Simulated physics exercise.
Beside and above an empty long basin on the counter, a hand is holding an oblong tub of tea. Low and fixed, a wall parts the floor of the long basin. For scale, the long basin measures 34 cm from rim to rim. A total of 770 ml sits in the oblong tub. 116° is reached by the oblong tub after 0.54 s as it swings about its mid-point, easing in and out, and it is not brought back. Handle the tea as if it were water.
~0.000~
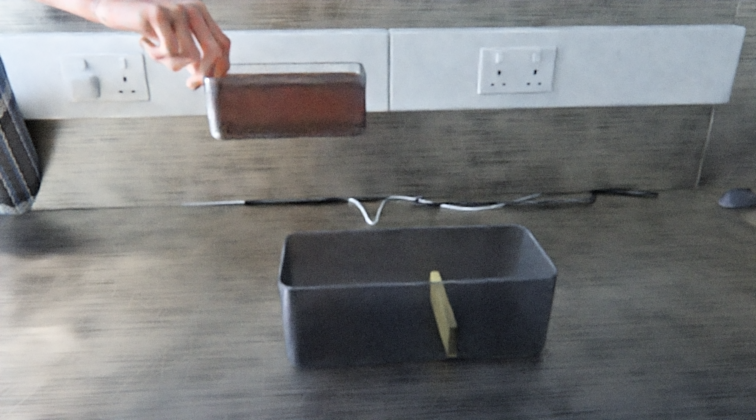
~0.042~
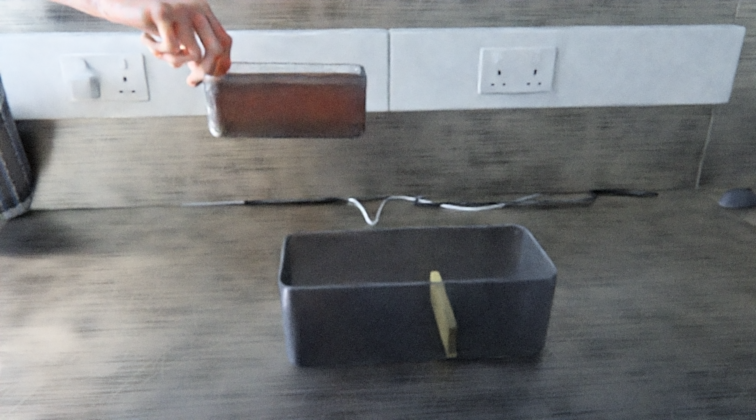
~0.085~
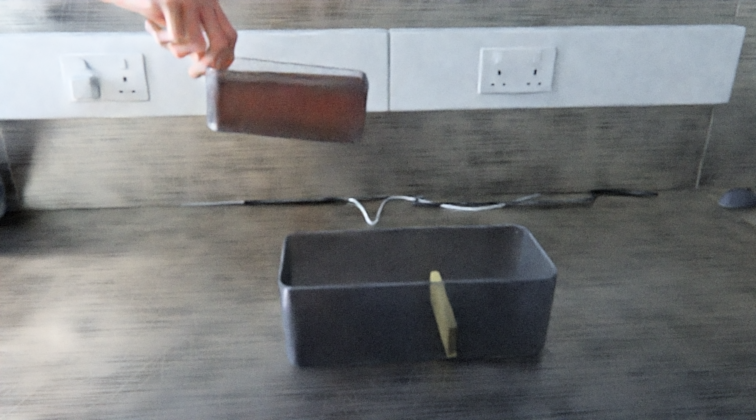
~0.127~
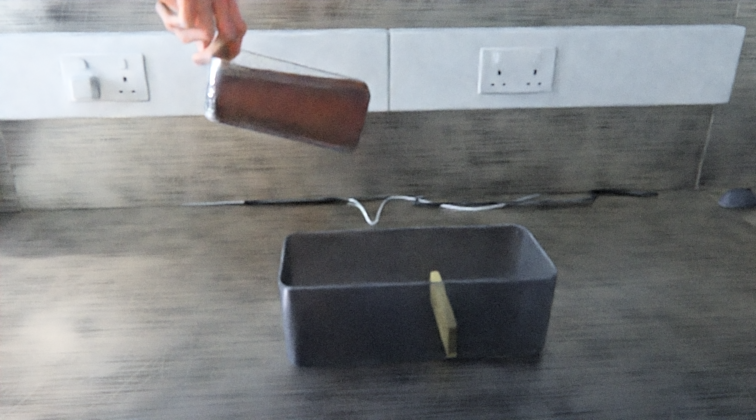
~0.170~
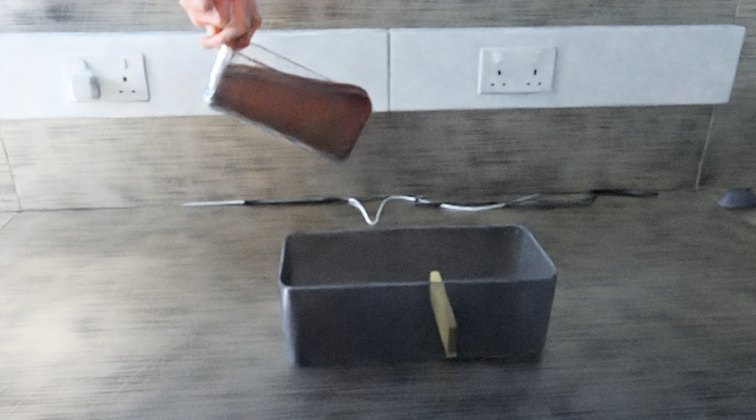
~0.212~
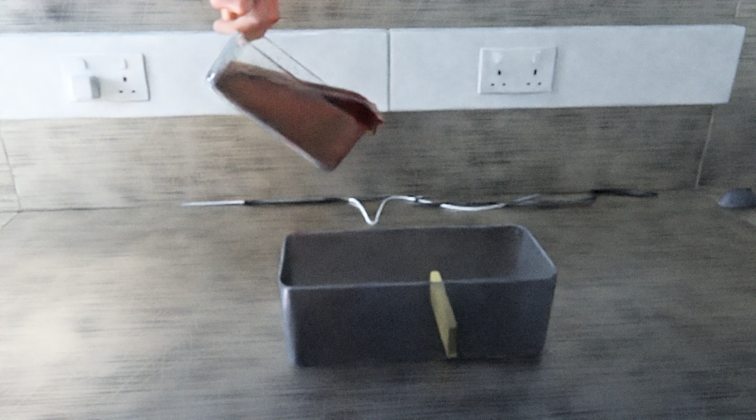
An oblong tub of reddish-brown tea, held by a hand above a long dark basin with a yellowish divider, tilts steadily down to the right, slowly at first and then more steeply, until tea starts slipping over its right-hand edge.
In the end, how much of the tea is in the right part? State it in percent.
Roughly 12 percent is in the right part.
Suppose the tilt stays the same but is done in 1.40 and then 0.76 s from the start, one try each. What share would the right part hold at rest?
40 and 20 %.
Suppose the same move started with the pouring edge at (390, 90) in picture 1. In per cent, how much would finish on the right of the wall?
Then I'd expect something near 25 per cent.
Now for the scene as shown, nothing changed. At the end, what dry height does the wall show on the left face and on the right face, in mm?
About 24 mm on the left, about 40 mm on the right.
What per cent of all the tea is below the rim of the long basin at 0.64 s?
Near 76 in a hundred.
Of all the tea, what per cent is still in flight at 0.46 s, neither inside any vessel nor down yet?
My guess is roughly 54 %.
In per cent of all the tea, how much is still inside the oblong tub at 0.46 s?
Close to 10 in a hundred.
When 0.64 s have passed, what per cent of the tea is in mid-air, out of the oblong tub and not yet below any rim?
It comes to some 16 percent of the total.
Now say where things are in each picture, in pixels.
In the first frame, tilt 0°; pouring edge (363, 71); surface from (213, 80) to (362, 78); the long basin's rim runs from (283, 260) to (541, 249); the wall's top is at (443, 298).
In the second frame, tilt 2°; pouring edge (364, 73); surface from (214, 79) to (362, 79).
In the third frame, tilt 7°; pouring edge (366, 80); surface from (215, 76) to (364, 82).
In the fourth frame, tilt 15°; pouring edge (368, 91); surface from (217, 72) to (367, 86).
In the fifth frame, tilt 26°; pouring edge (367, 106); surface from (218, 69) to (364, 97); 4 per cent is over the edge.
In the sixth frame, tilt 39°; pouring edge (364, 123); surface from (214, 67) to (349, 101); 10 per cent is over the edge.
After 0.46 s the tilt is 110° and 10 per cent is still to pour, 35 is left of the wall and 0 right of it.
After 0.64 s the tilt is 116° and 2 per cent is still to pour, 75 is left of the wall and 2 right of it.
After 0.83 s the tilt is 116° and 0 per cent is still to pour, 76 is left of the wall and 10 right of it.
After 1.04 s the tilt is 116° and 0 per cent is still to pour, 77 is left of the wall and 12 right of it.
In the end 77 per cent lies left of the wall, 12 right of it and 11 outside.
